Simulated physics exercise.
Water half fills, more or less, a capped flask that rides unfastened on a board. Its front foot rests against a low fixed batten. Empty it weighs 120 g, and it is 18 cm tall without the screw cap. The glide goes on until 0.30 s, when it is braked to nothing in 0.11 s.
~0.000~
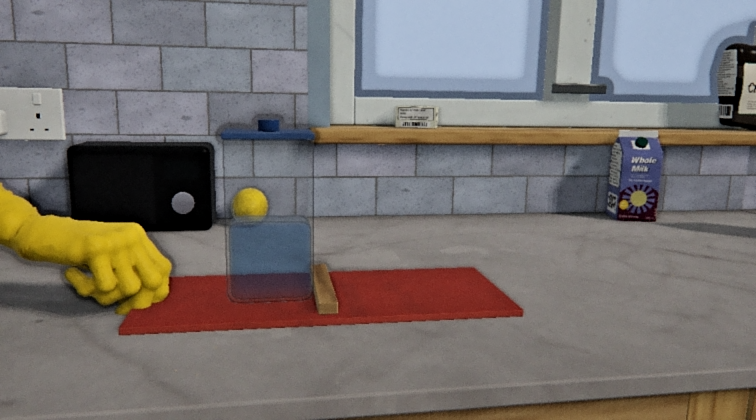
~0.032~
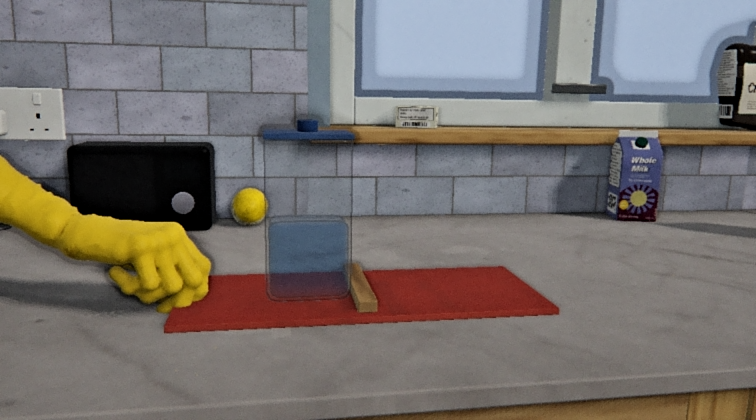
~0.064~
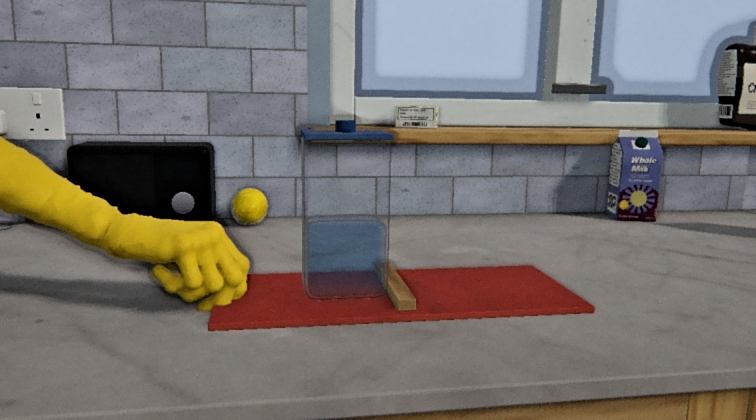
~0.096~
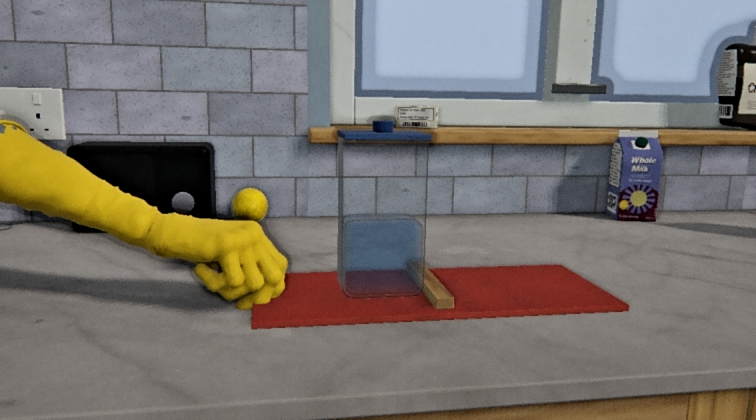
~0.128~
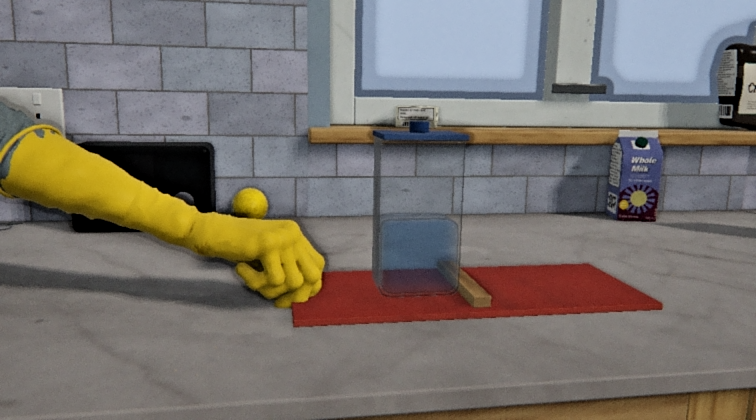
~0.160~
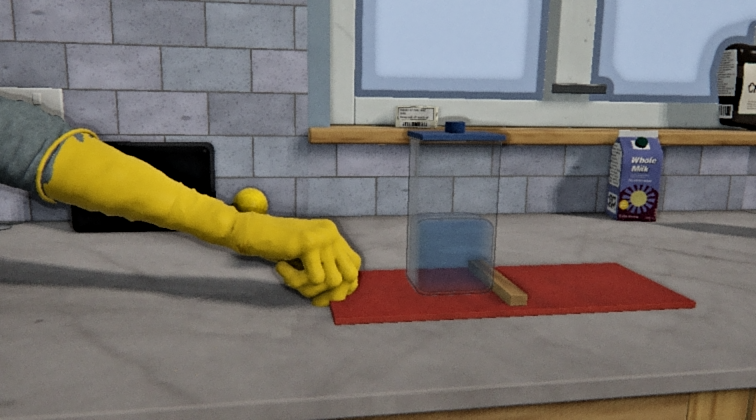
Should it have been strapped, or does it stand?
The capped flask topples.
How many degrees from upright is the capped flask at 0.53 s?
About 30°.
By 0.41 s the board moves at 0.00 m/s; the capped flask leans 11°.
By 0.53 s the capped flask leans 29°.
By 0.69 s the capped flask leans 56°.
By 0.91 s the capped flask lies on its side.
At rest the capped flask lies on its side.
